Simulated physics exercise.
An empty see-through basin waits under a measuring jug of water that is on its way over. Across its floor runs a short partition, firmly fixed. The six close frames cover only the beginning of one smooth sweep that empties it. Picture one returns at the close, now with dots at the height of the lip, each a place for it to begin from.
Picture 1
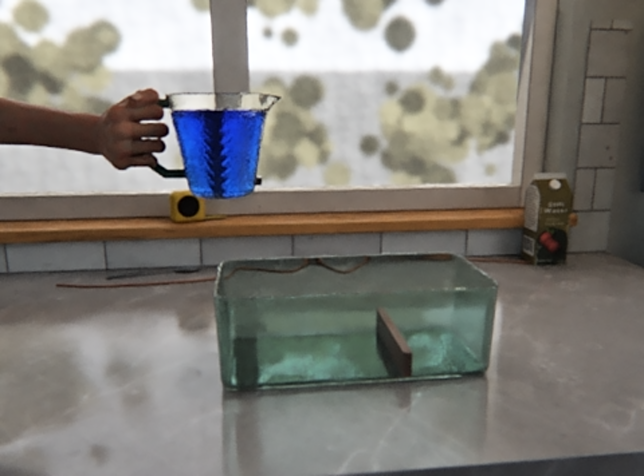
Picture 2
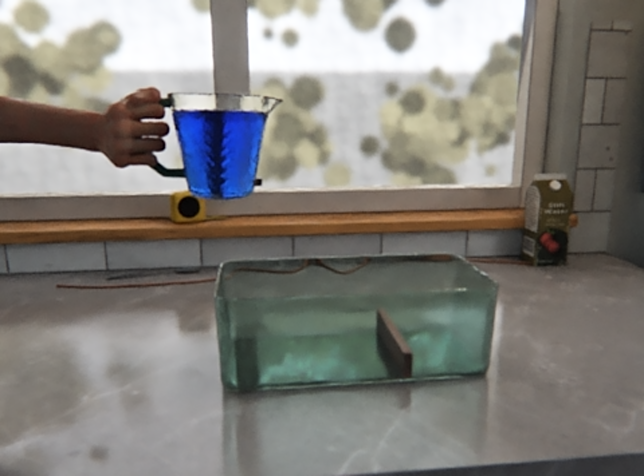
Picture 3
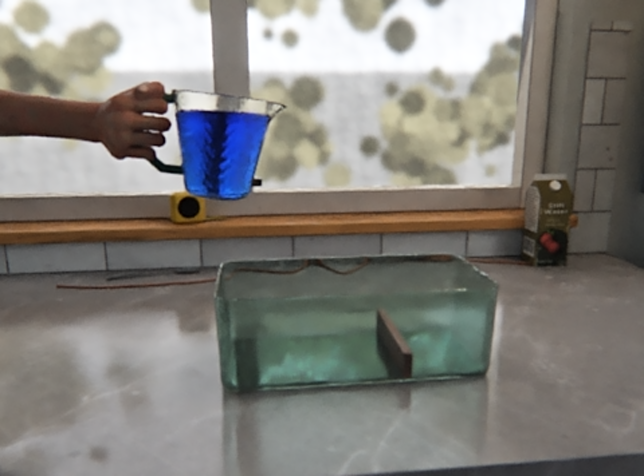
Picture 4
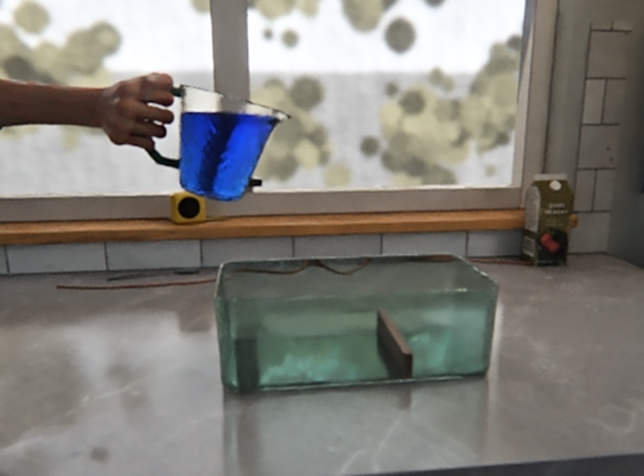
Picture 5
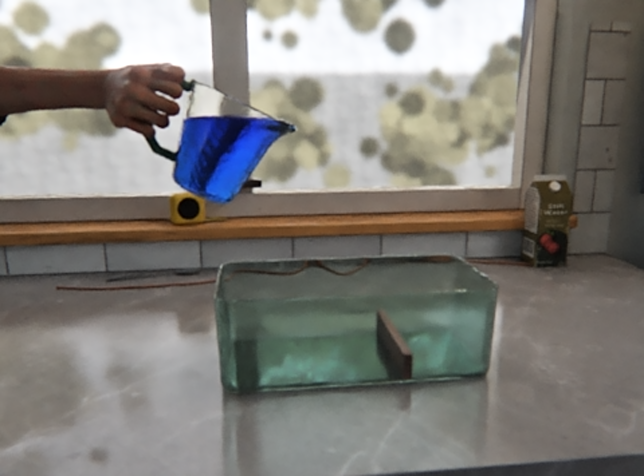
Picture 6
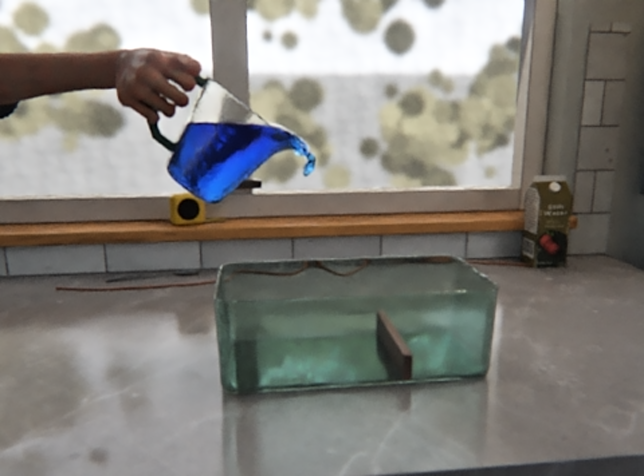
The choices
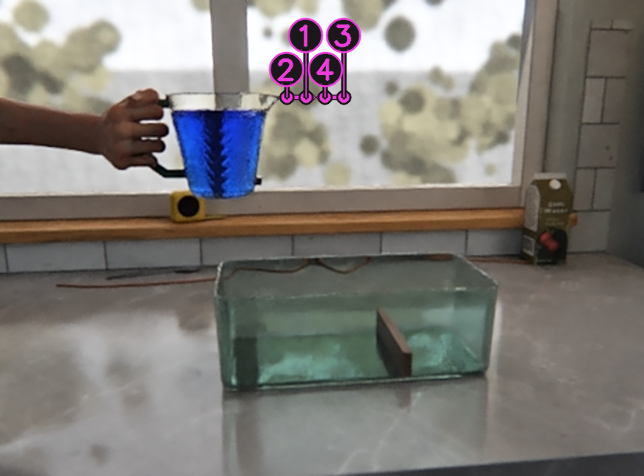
A measuring jug of bright blue water, held up by a hand on the left, tilted gradually to the right above a clear basin with a short partition, until water began to pour over its lip.
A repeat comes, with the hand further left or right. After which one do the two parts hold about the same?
Dot 3.
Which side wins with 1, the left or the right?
The left side.
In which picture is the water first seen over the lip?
In picture 5.
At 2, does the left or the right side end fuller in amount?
More ends on the left.
In magenta, 1 at (306, 97); 2 at (286, 97); 3 at (343, 97); 4 at (325, 97).
With 1, about 87 % ends left of the wall and 8 % right of it; 5 % is lost outside.
With 2, about 86 % ends left of the wall and 11 % right of it; 3 % is lost outside.
With 3, about 52 % ends left of the wall and 47 % right of it.
With 4, about 71 % ends left of the wall and 26 % right of it; 3 % is lost outside.
